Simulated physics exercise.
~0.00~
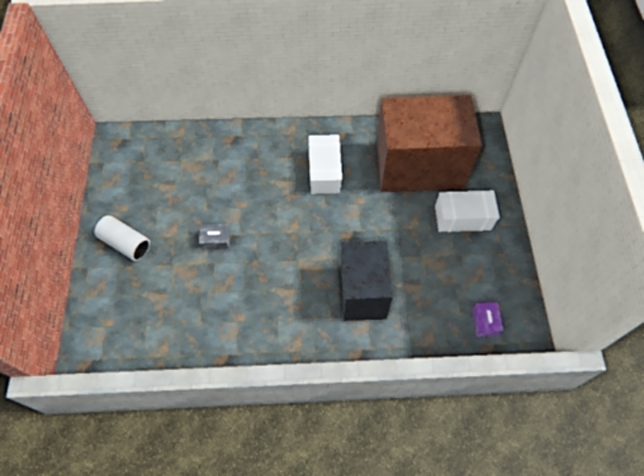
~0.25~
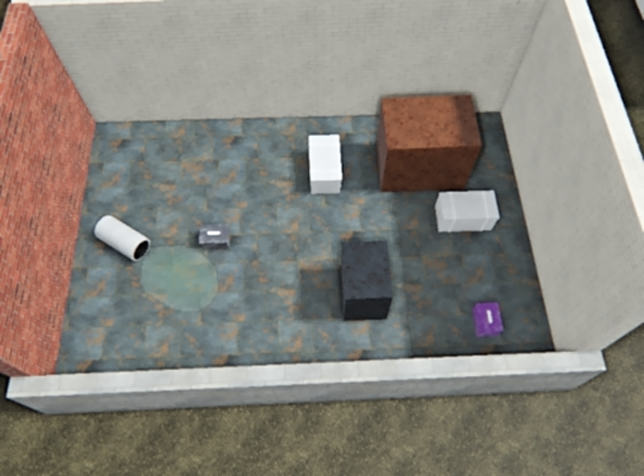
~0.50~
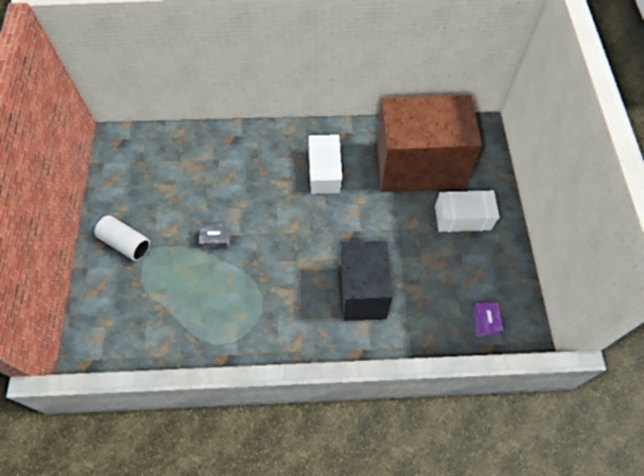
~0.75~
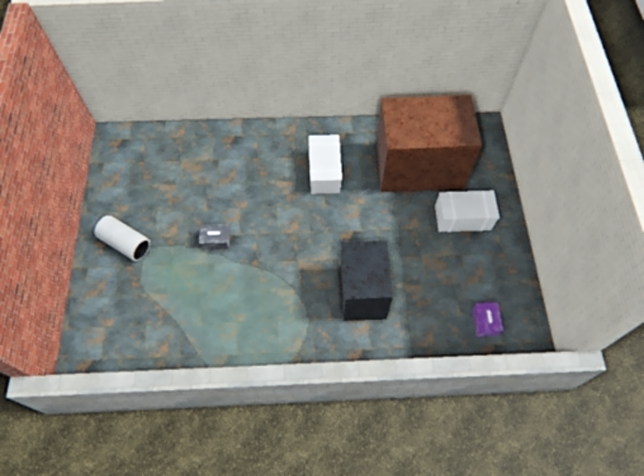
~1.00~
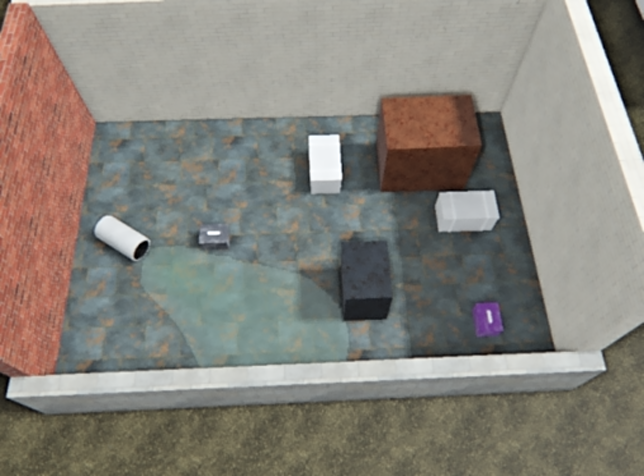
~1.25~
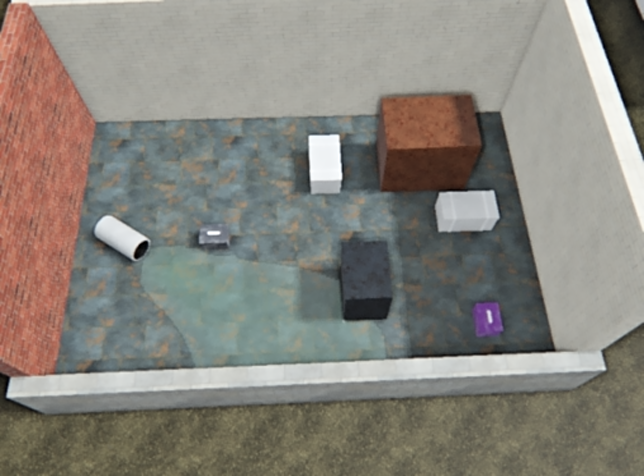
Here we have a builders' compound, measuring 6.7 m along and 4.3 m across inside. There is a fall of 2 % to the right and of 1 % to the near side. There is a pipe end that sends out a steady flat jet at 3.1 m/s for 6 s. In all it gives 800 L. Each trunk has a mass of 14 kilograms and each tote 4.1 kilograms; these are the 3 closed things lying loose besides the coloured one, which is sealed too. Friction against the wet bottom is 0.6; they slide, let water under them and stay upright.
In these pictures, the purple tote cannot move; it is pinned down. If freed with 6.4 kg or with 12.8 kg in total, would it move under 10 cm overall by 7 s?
Neither ballast passes.
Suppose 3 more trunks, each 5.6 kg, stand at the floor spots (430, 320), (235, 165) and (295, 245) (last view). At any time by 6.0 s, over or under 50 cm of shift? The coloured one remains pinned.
In the order asked: Crosses the line, stays inside the line, stays inside the line.
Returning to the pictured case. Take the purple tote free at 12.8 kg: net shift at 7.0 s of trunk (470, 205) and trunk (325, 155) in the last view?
Distances, as listed: 30 cm then 0 cm.
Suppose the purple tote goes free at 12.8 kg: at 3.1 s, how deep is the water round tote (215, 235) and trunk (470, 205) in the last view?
Close to 0 and 0 centimetres.
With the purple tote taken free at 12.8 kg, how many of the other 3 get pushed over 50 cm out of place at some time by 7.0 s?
That comes to 0.
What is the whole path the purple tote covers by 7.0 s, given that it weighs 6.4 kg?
It covers about 400 cm altogether.
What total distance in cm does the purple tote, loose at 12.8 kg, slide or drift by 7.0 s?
Total distance: Near 350 cm.
After 1.8 s the purple tote would be 0 cm from its start with 6.4 kg and 0 cm from its start with 12.8 kg; 0 cm of water round it then.
After 3.1 s the purple tote would be 71 cm from its start with 6.4 kg and 25 cm from its start with 12.8 kg; 5 cm of water round it then.
After 4.9 s the purple tote would be 246 cm from its start with 6.4 kg and 157 cm from its start with 12.8 kg; 11 cm of water round it then.
After 7.0 s the purple tote would be 341 cm from its start with 6.4 kg and 293 cm from its start with 12.8 kg; 10 cm of water round it then.
